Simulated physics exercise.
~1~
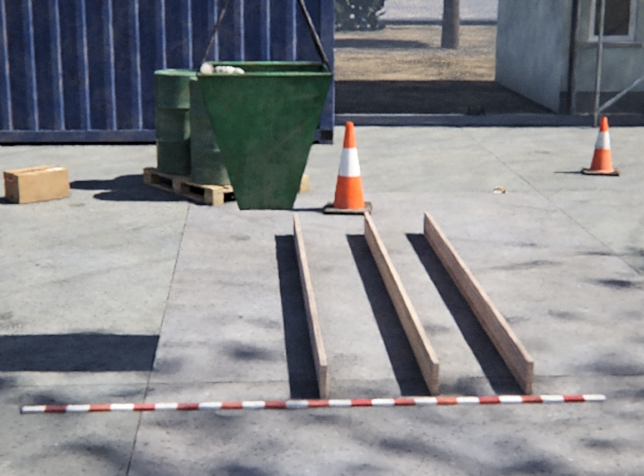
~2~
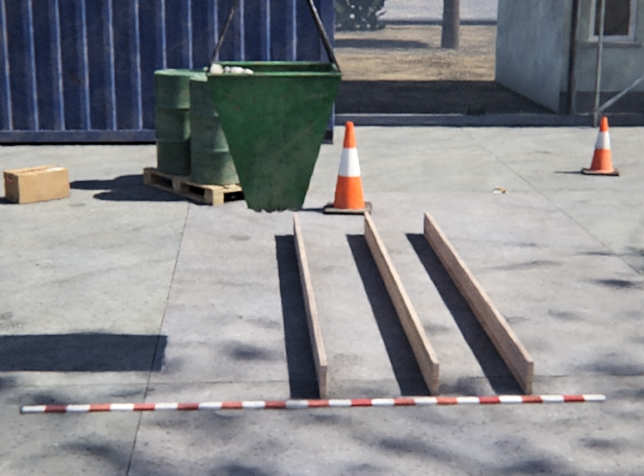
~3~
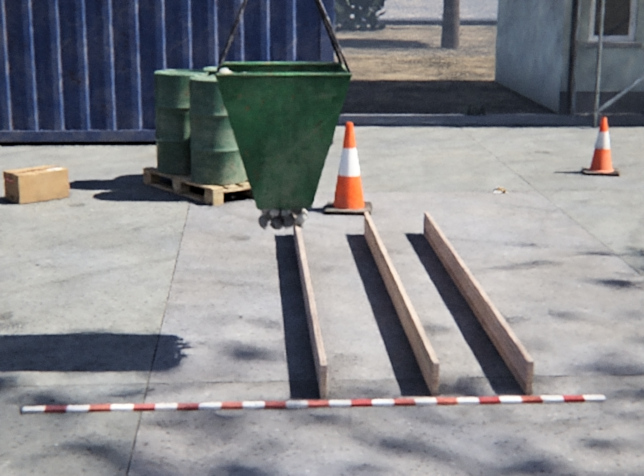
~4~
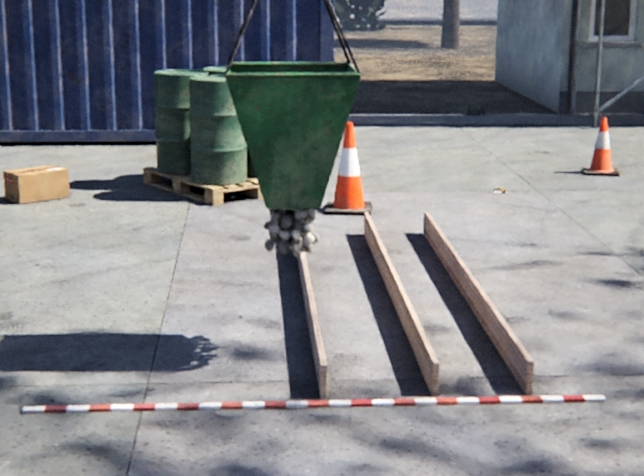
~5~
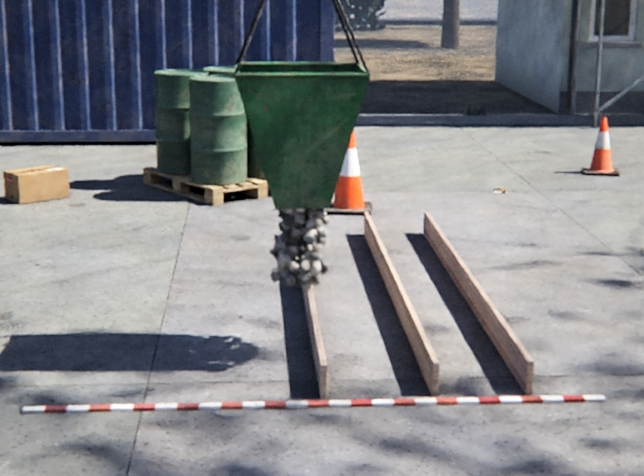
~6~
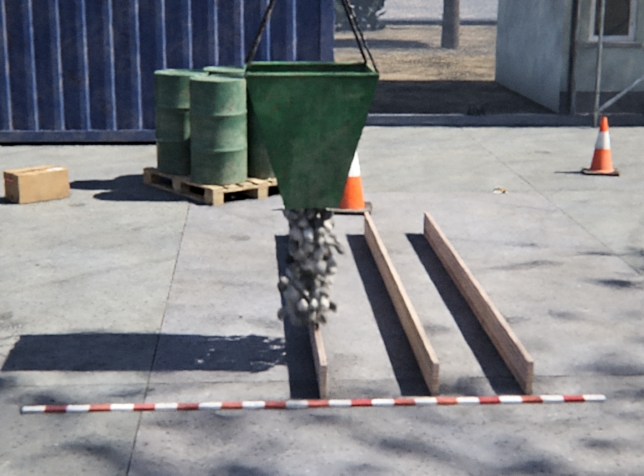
A green skip hanging from two dark lines glides steadily right across a sunlit concrete yard, seen from slightly above by a still camera. Behind it are a blue container, green drums on a pallet and two orange-and-white cones, with a cardboard-coloured box left and three upright boards before a red-and-white staff. Grey rounded stones emerge underneath, then pour downward in a lengthening stream.
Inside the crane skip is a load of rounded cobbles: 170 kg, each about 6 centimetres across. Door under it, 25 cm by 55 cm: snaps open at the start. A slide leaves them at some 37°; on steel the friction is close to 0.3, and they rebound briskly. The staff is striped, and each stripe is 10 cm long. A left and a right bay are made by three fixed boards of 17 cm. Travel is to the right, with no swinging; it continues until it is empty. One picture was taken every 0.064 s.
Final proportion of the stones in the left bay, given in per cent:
About 82 per cent.
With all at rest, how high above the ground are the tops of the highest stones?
Height at rest: Around 26 cm.
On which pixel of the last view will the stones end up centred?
Around (370, 342).
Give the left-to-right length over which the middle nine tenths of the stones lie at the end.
It covers roughly 90 centimetres from left to right.
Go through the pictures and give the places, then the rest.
In the first frame, the outlet is at (266, 199); nothing has dropped yet.
In the second frame, the outlet is at (275, 198); 3 % is out.
In the third frame, the outlet is at (284, 198); 8 % is out, the lowest stones still above the boards at (284, 218), 72 cm up.
In the fourth frame, the outlet is at (293, 198); 16 % is out, the lowest stones still above the boards at (295, 246), 58 cm up.
In the fifth frame, the outlet is at (303, 198); 25 % is out, the lowest stones still above the boards at (303, 279), 40 cm up.
In the sixth frame, the outlet is at (312, 198); 33 % is out, the lowest stones still above the boards at (309, 315), 21 cm up.
Then, 0.4 s after the last picture, 19 % in the crane skip, 10 % falling or lying left of the bays, 70 % falling or lying in the left bay; the stones farthest right are at (409, 346).
Then, 0.8 s after the last picture, 0 % in the crane skip, 10 % falling or lying left of the bays, 84 % falling or lying in the left bay, 6 % falling or lying in the right bay; the stones farthest right are at (465, 332).
Then, 1.4 s after the last picture, 0 % in the crane skip, 10 % falling or lying left of the bays, 82 % falling or lying in the left bay, 8 % falling or lying in the right bay; the stones farthest right are at (496, 351).
Then, 2.3 s after the last picture, 0 % in the crane skip, 10 % falling or lying left of the bays, 82 % falling or lying in the left bay, 8 % falling or lying in the right bay; the stones farthest right are at (497, 352).
Then, 4.2 s after the last picture, 0 % in the crane skip, 10 % left of the bays, 82 % in the left bay, 8 % in the right bay; the stones farthest right are at (497, 352).
